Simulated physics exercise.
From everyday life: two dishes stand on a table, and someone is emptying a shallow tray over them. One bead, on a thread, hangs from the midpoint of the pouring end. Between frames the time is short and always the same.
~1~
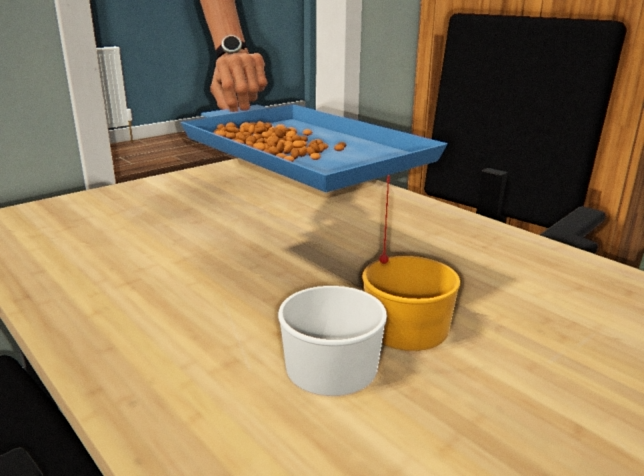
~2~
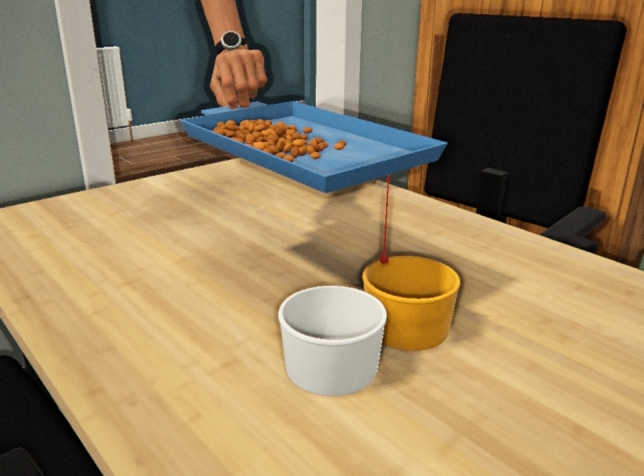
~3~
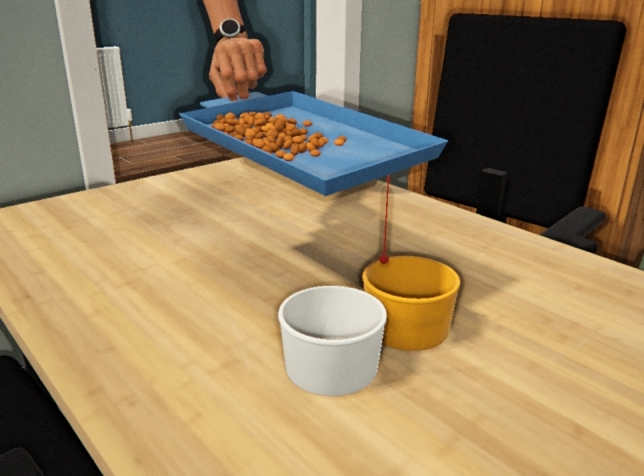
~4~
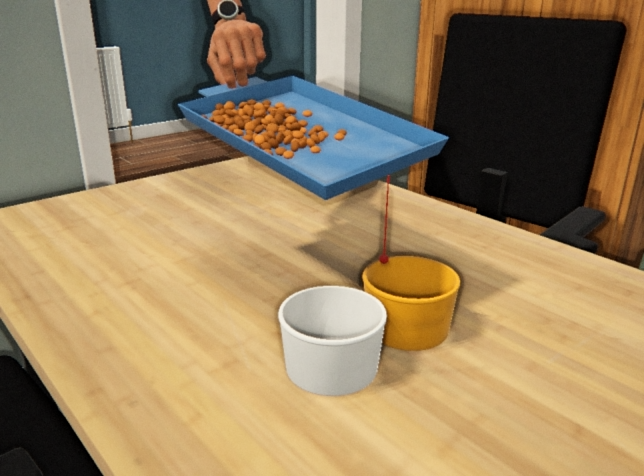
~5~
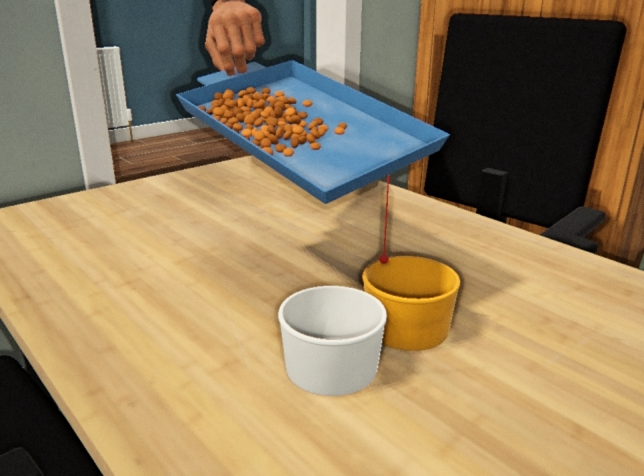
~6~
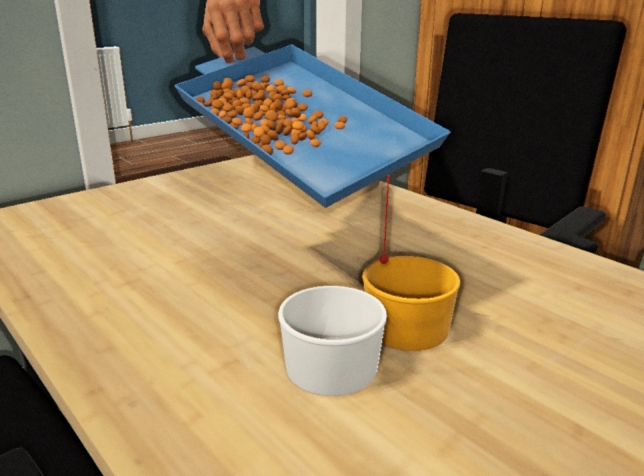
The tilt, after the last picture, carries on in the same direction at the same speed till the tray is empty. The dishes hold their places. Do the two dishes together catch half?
So the dishes get the majority of the load, I reckon.
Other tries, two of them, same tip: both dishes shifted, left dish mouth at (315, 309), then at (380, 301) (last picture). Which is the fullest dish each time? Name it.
So: The one further left first, and the one further left second.
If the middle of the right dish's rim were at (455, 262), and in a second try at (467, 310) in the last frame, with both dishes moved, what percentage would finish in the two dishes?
About 20% on the first try and 0% on the second.
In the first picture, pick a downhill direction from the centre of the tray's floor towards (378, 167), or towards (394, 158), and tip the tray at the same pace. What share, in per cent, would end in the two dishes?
Case one near 50 %; case two near 20 %.
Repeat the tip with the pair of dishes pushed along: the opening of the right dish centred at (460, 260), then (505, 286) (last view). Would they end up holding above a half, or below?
Taking the tries in order: A minor share, followed by a minor share.
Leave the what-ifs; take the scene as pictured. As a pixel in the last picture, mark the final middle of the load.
(331, 356).
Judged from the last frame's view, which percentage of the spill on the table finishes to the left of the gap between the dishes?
That comes to about 80 per cent of the pieces.
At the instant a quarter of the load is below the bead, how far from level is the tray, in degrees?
75° or so.
Soon, tray tipped steeply; nearly all on the tray; a small part in the air.
A while on, tray tipped right over; a small part on the tray; most in the left dish; a stray few outside both; a stray few in the air.
Towards the end, tray tipped past a quarter turn; most in the left dish; a small part outside both.
Finally, tray tipped past a quarter turn; most in the left dish; none in the right dish; a small part outside both.
